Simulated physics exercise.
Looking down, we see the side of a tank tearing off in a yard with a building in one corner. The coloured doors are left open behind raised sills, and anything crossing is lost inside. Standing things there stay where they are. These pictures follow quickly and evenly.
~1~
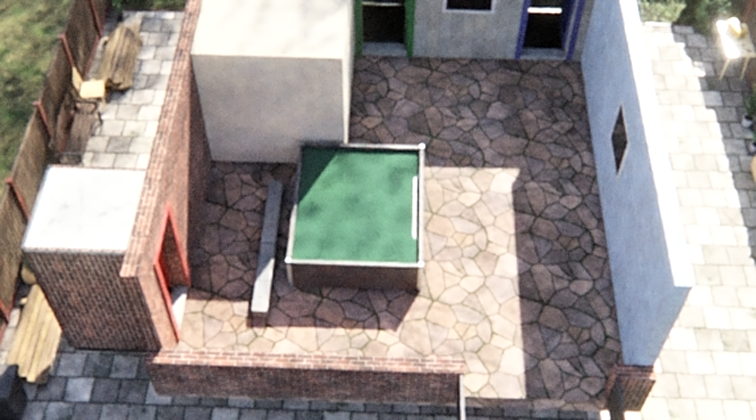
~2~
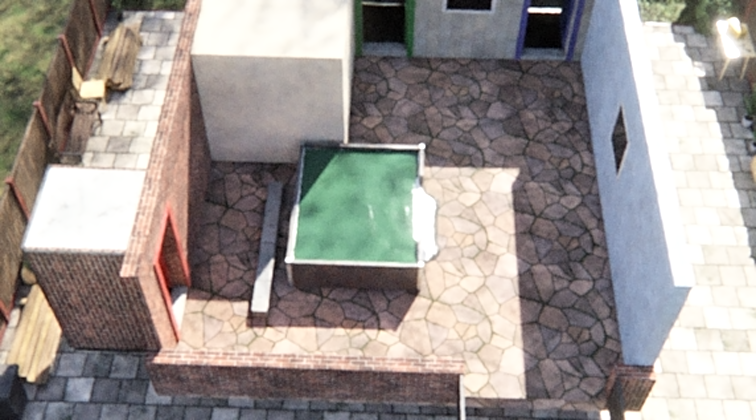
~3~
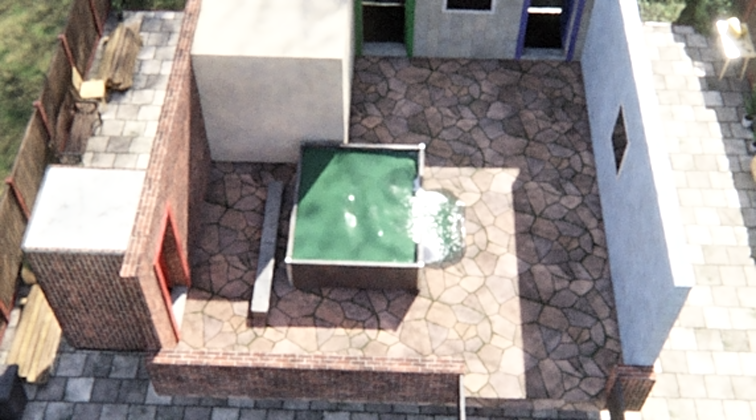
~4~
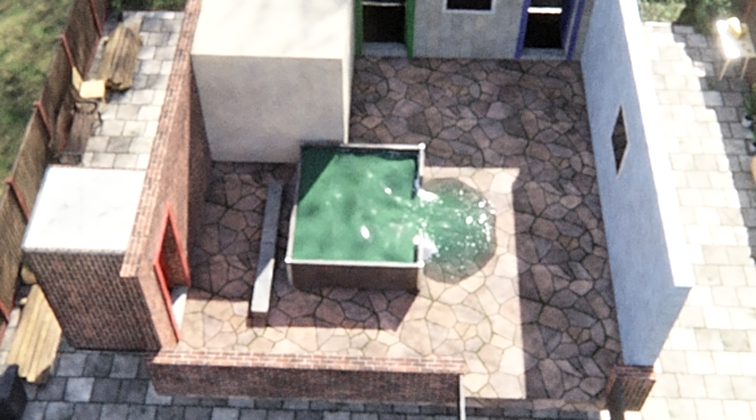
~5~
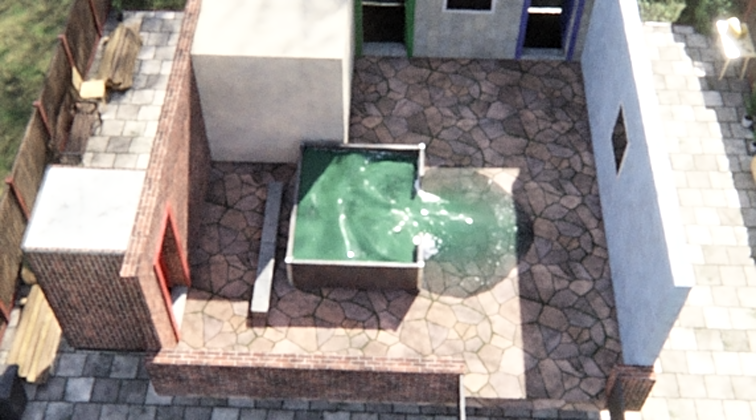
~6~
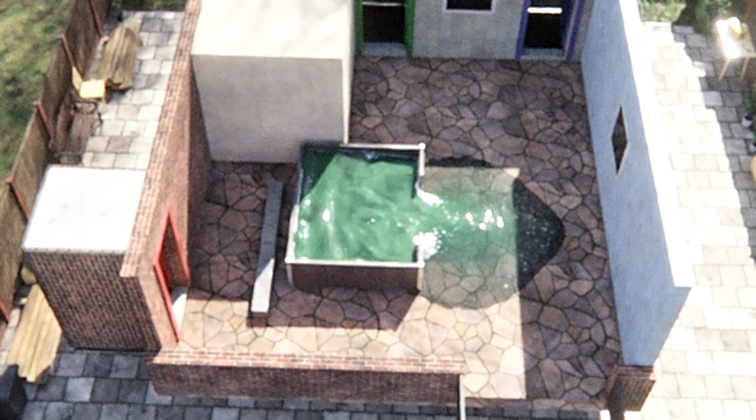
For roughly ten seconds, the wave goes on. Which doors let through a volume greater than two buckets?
Checking each one: The red door lets through less or just two; the blue door lets through more; the green door lets through less or just two.
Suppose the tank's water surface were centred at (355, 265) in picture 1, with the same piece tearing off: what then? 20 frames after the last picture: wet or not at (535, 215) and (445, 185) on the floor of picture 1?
Soaked, bone-dry.
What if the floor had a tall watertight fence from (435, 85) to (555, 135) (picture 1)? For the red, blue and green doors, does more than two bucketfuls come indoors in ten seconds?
Red: Below the mark; blue: Above the mark; green: Below the mark.
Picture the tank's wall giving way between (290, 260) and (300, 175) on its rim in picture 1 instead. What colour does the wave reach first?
Lab note - earliest arrival at the door marked red.
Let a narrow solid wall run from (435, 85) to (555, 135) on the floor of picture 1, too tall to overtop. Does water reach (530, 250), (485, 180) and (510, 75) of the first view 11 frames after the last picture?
Lab note - spot 1 inundated, spot 2 inundated, spot 3 parched.
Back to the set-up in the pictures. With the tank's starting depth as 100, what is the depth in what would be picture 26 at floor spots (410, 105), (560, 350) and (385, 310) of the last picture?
Some 0, 16 and 0 in a hundred.
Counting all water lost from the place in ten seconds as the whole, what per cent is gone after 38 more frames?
My reading is about 60 per cent.
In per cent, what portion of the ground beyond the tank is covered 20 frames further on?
Close to 40 percent, by my reckoning.
A moment on, water covers 25 % of the floor; the red door not reached, the blue door not reached, the green door not reached.
Next, water covers 35 % of the floor; the red door not reached, the blue door not reached, the green door not reached.
Then, water covers 40 % of the floor; the red door not reached, the blue door under two buckets in, the green door not reached.
Later, water covers 60 % of the floor; the red door not reached, the blue door far over two buckets in, the green door wet at the sill, nothing in.
In the end, water covers 80 % of the floor; the red door not reached, the blue door far over two buckets in, the green door wet at the sill, nothing in.
